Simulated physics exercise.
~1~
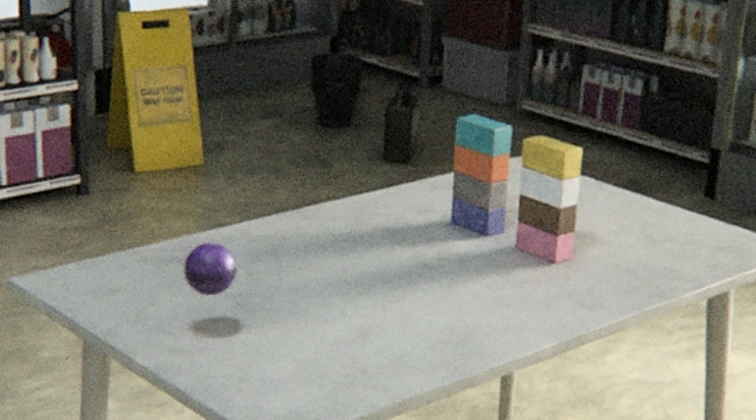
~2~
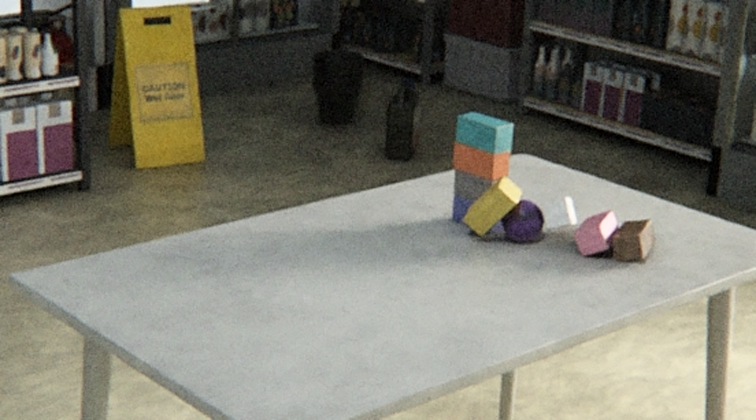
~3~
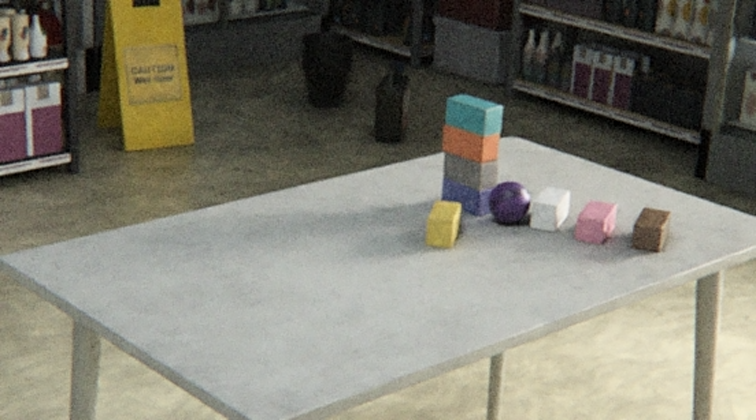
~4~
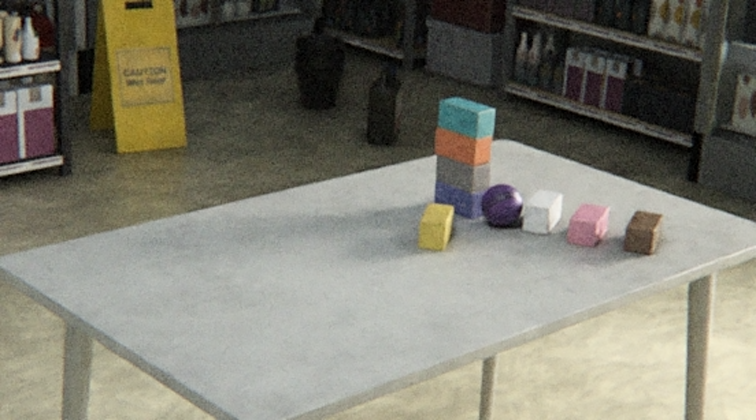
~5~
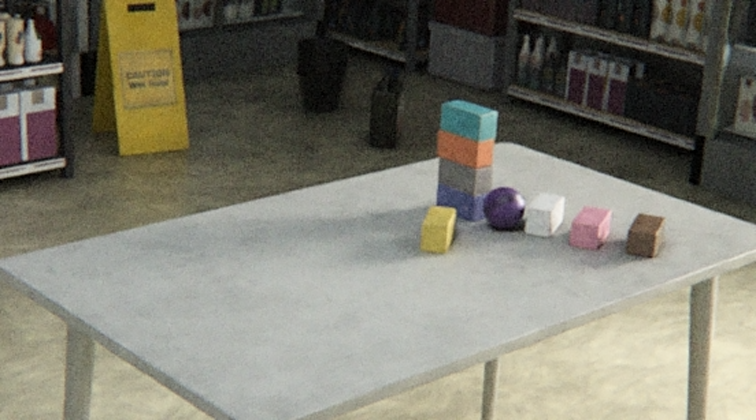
A purple ball flies in from the left above a grey table, heading toward two stacks of coloured blocks. It reaches the right-hand stack, which breaks apart, with the pink and brown blocks tumbling to the right and the yellow block dropping to the left, tilted beside the other stack. The white block comes down near the ball. The pieces then settle across the tabletop, and the ball rests between the standing stack and the white block. At the end, yellow lies in front, pink and brown sit farther right, and the turquoise, orange, grey and blue stack still stands.
